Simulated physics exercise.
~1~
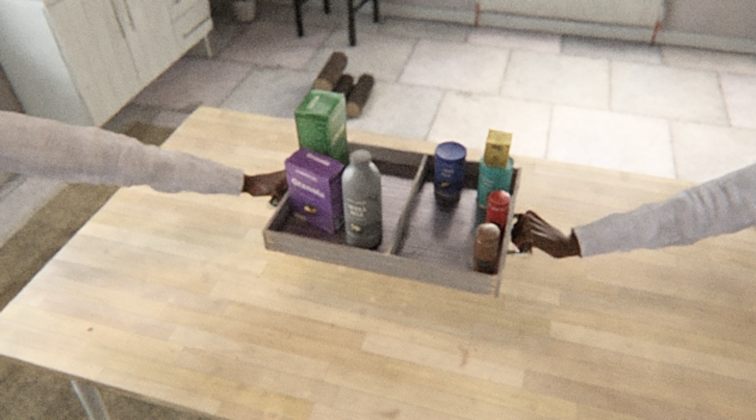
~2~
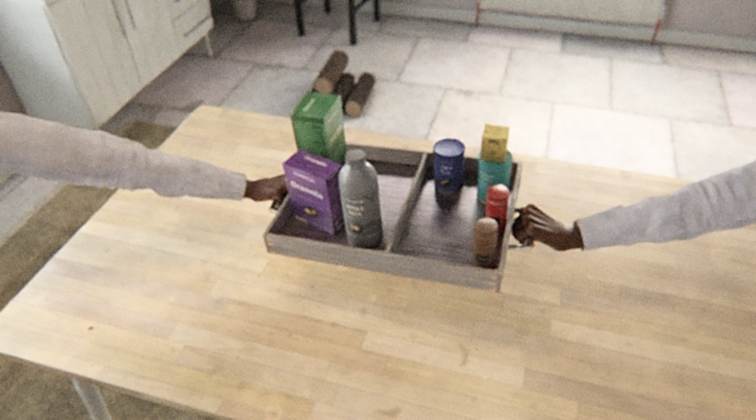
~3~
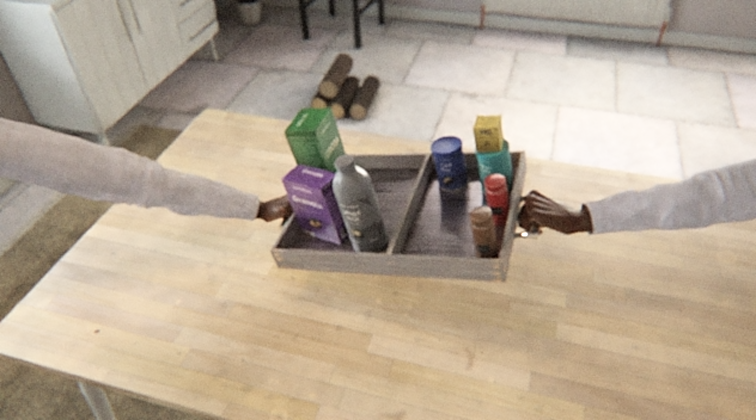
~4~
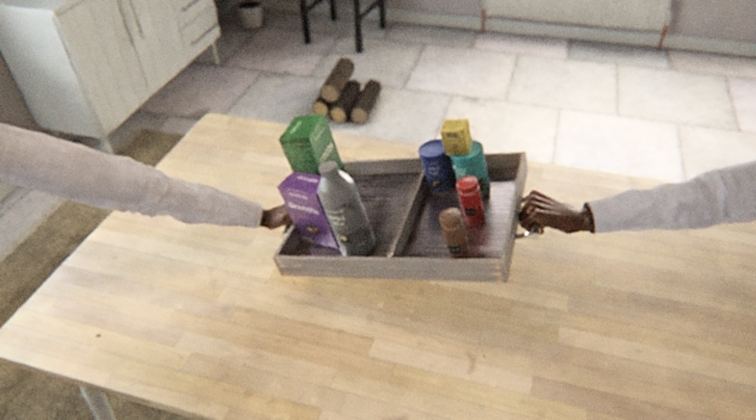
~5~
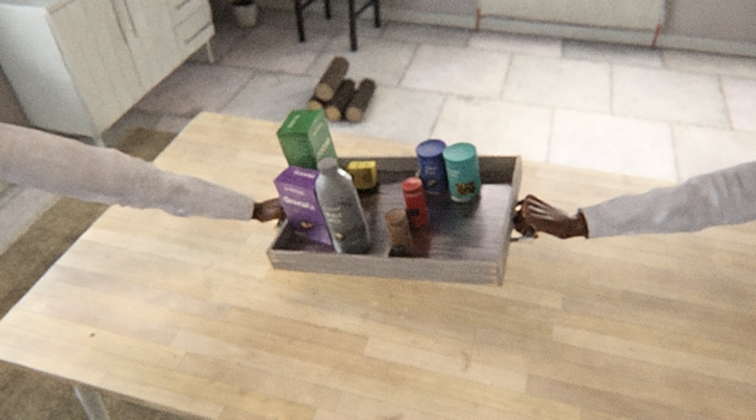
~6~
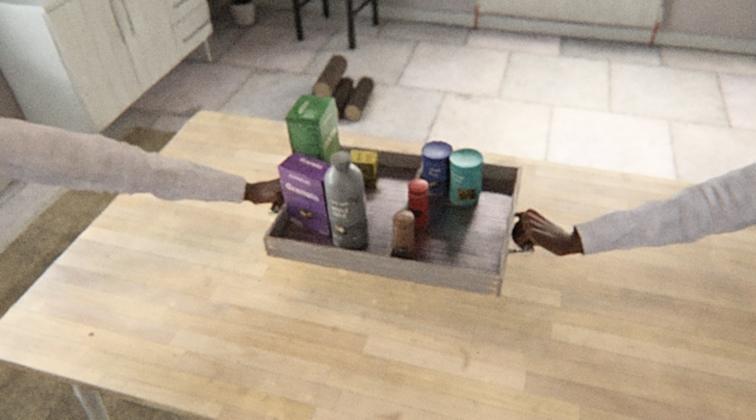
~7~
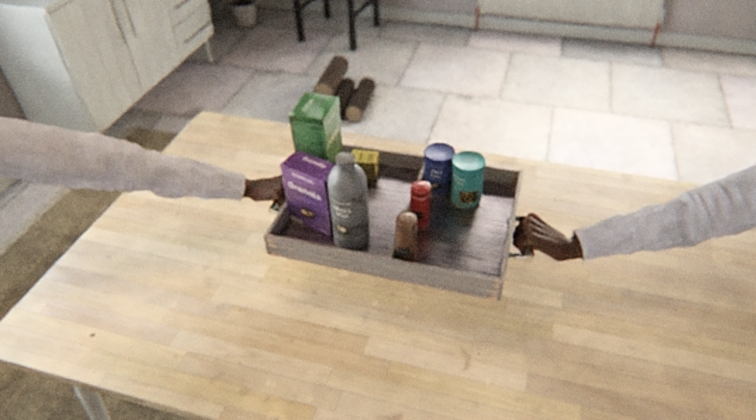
Two hands tilt a tray left, toppling a yellow carton as containers slide, then level it.
